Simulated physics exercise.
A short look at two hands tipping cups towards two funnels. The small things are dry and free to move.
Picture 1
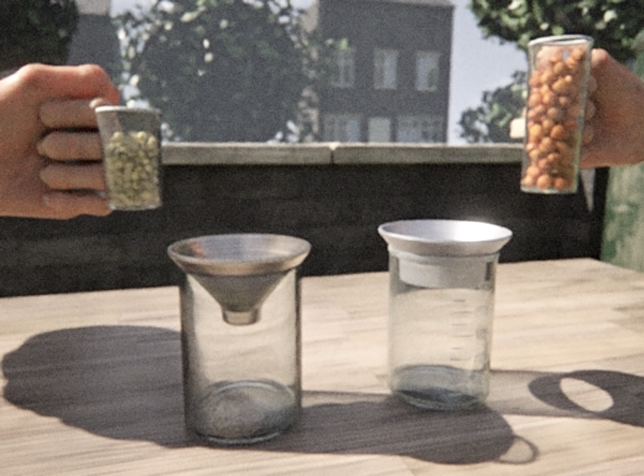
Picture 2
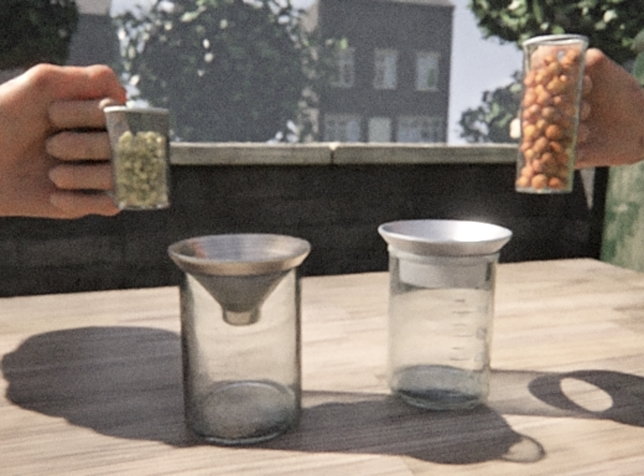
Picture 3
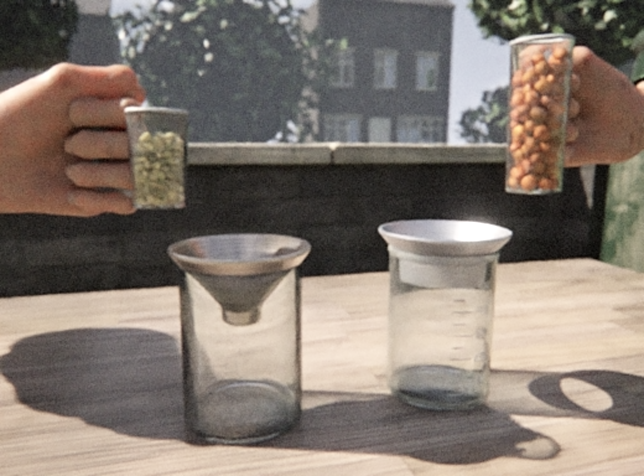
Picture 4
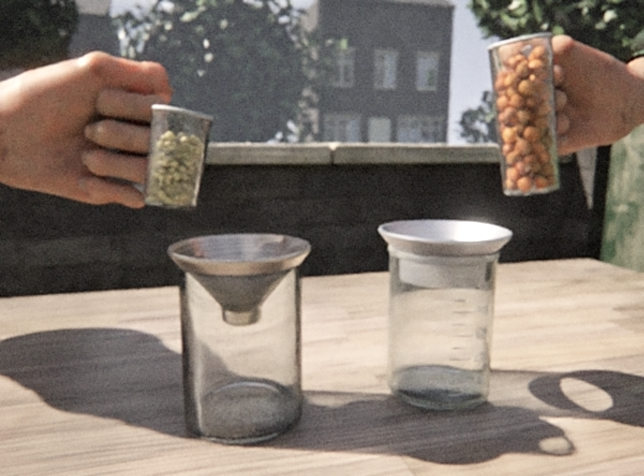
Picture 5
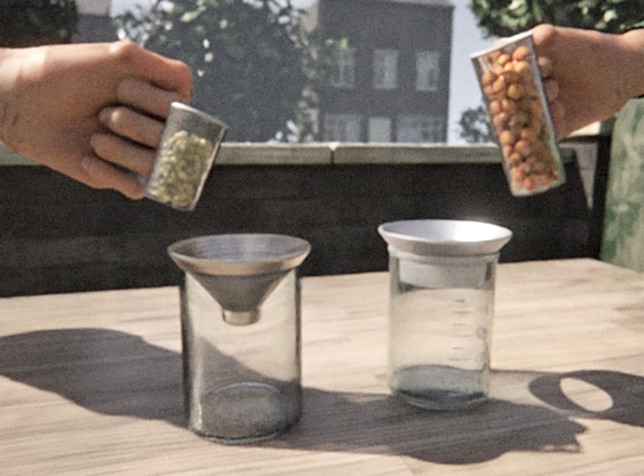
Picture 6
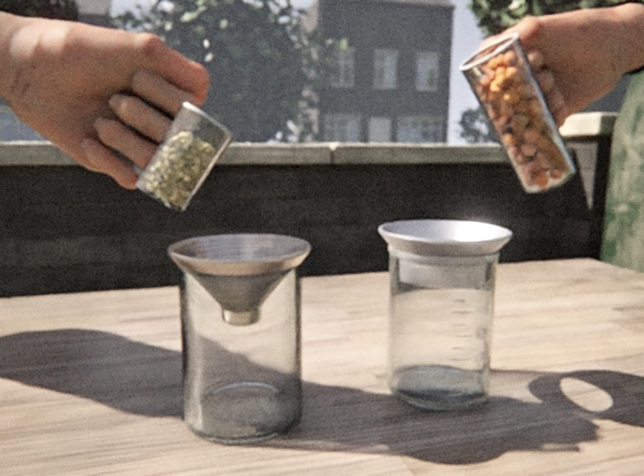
Two hands held small clear cups, one of greenish bits and one of orange-brown pieces, above two funnels set in glass jars, moved them inward, then tilted them towards each other.
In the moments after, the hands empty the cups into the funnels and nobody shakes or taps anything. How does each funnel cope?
The left funnel lets everything through; the right one lets everything through.
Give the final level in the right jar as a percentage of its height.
It comes to 25 per cent or so.
Then, 0.53 s later than the last frame, left, every one still in the cup; right, every one still in the cup.
Then, 0.99 s later than the last frame, left, the larger part still in the cup, about a tenth in or over the funnel, about a tenth down in the jar; right, almost all still in the cup, just a few in or over the funnel, just a few down in the jar.
Then, 1.39 s later than the last frame, left, roughly a quarter in or over the funnel, the larger part down in the jar; right, roughly a quarter still in the cup, roughly a third in or over the funnel, roughly half down in the jar.
When it is over, left, every one down in the jar; right, every one down in the jar.
